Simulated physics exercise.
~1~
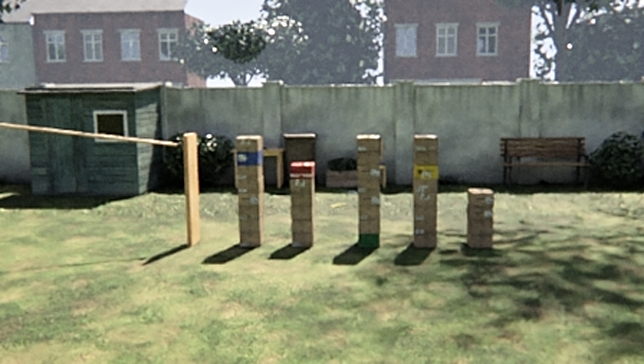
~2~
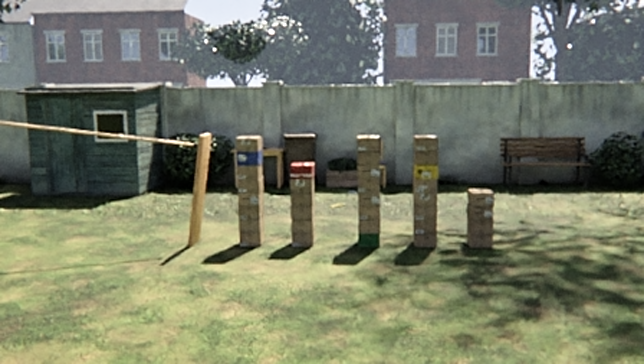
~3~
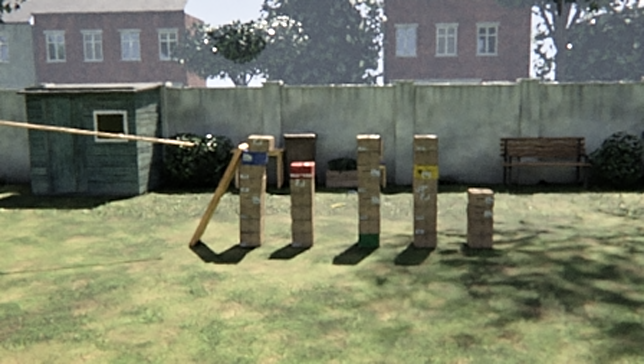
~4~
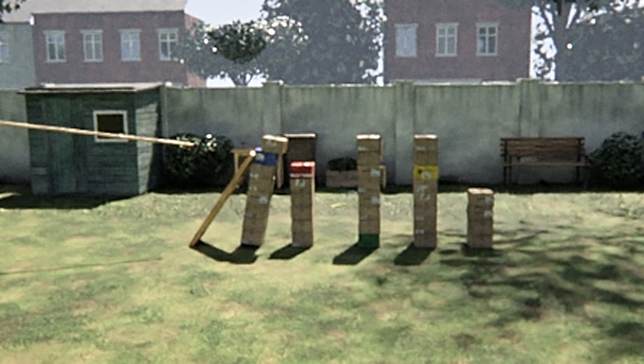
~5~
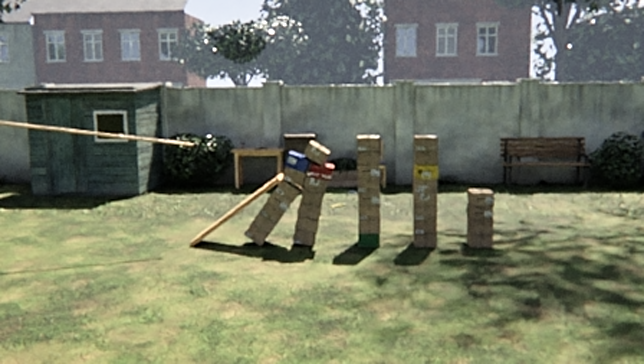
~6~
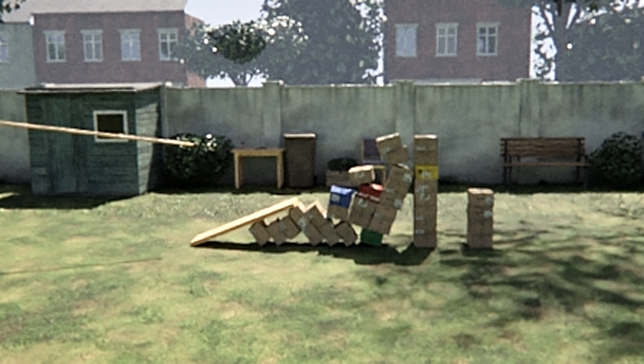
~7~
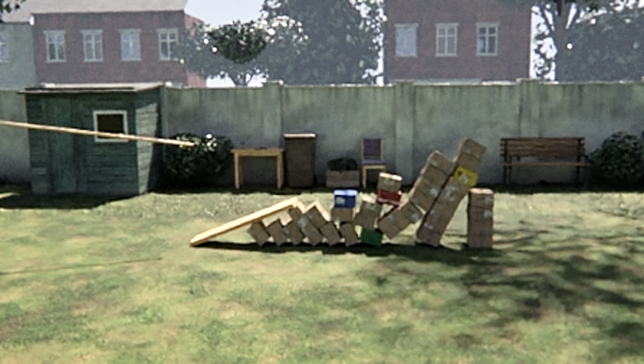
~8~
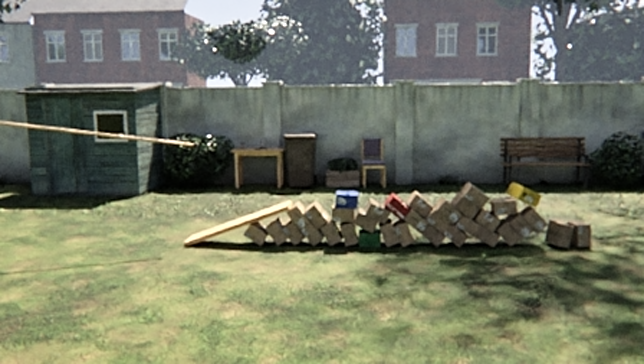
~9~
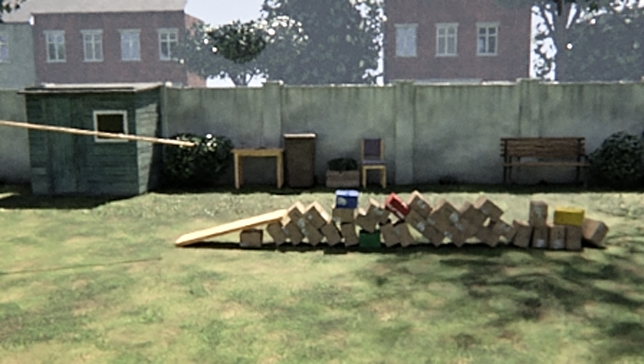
A row of stacked parcels toppled from left to right after a pole nudged an upright board into the first stack, each pile knocking over the next, until all lay in a low jumbled line across the grass, with the board slanting at the left end.
